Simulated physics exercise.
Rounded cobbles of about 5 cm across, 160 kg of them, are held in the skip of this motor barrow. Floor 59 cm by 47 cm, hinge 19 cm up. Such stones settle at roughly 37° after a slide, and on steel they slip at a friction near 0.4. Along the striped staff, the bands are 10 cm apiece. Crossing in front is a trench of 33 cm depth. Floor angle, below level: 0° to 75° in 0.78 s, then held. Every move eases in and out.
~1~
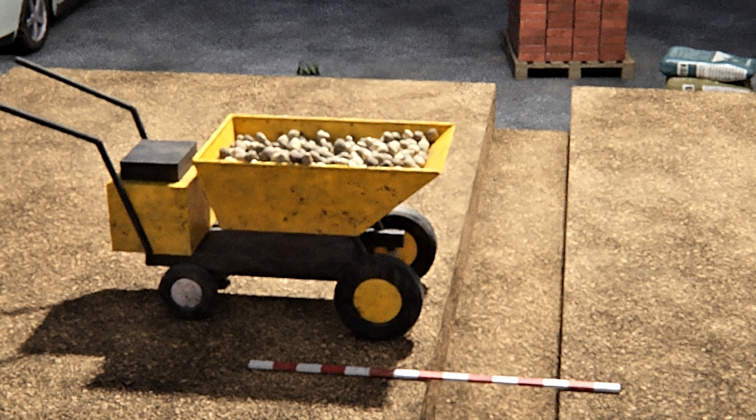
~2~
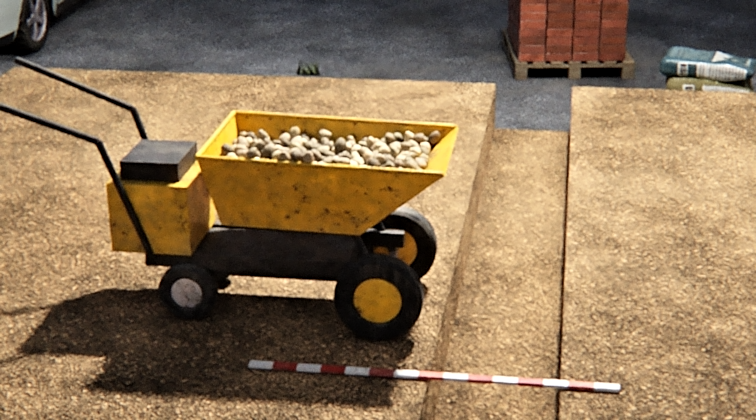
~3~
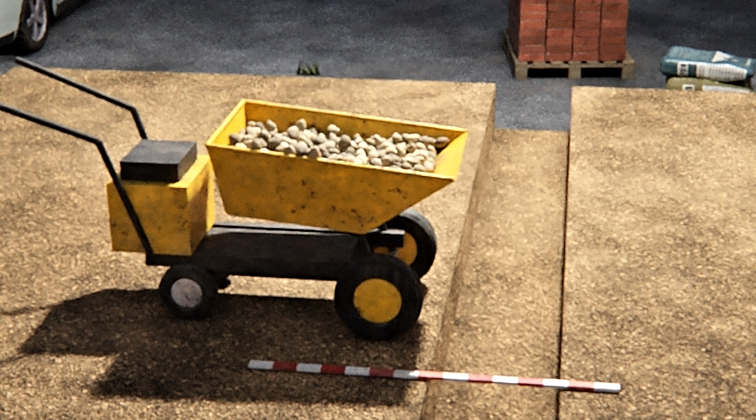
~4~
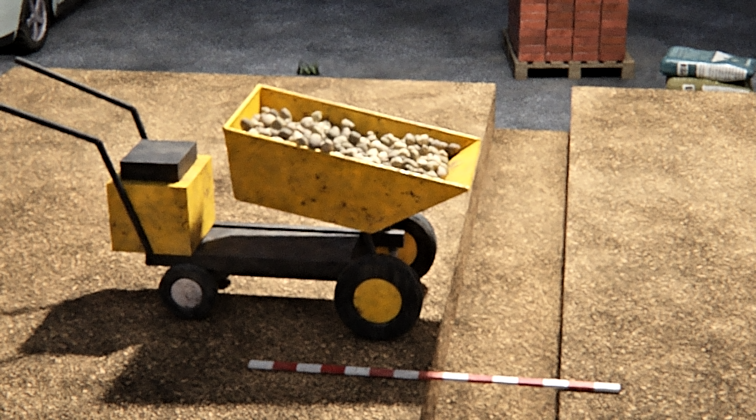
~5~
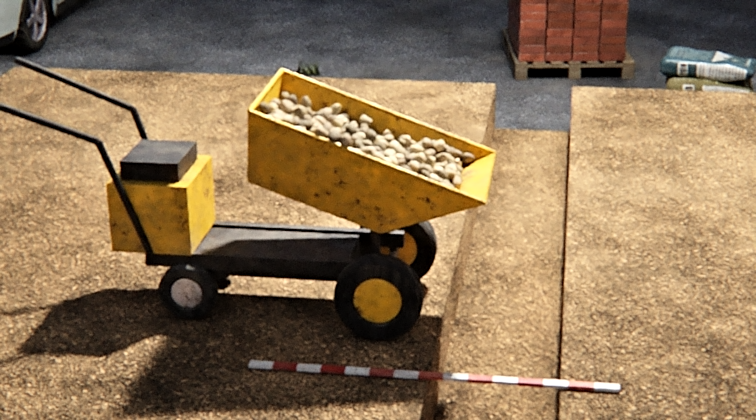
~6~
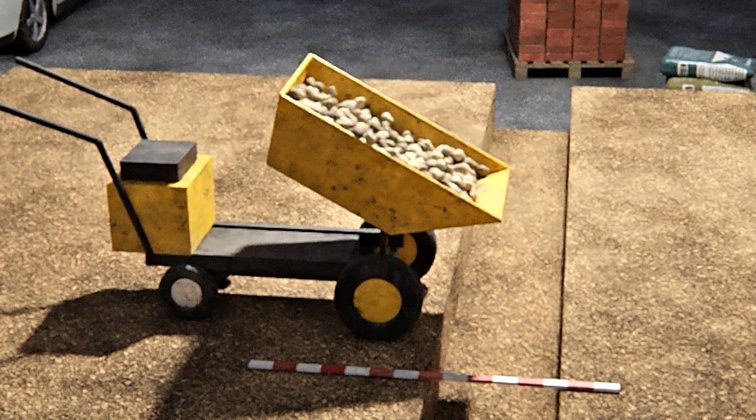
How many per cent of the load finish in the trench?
About 34 per cent.
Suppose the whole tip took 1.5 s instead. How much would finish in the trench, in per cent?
With that change, it comes to around 45 per cent.
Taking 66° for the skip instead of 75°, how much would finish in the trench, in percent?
Roughly 30 per cent would end in the trench.
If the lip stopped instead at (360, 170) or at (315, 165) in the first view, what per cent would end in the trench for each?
From the first place around 100 per cent, from the other around 90.
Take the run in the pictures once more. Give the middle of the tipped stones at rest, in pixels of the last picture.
I'd put it close to (612, 316).
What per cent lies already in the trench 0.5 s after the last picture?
15 per cent, give or take.
Then, 0.2 s after the last picture the floor is at 63°, 100 % in the skip; the foremost stones are at (532, 263).
Then, 0.5 s after the last picture the floor is at 75°, 53 % in the skip, 15 % in the trench, 32 % past the trench; the foremost stones are at (652, 324).
Then, 0.9 s after the last picture the floor is at 75°, 4 % in the skip, 30 % in the trench, 66 % past the trench; the foremost stones are past the picture's edge.
Then, 2.9 s after the last picture the floor is at 75°, 0 % in the skip, 34 % in the trench, 66 % past the trench; the foremost stones are past the picture's edge.
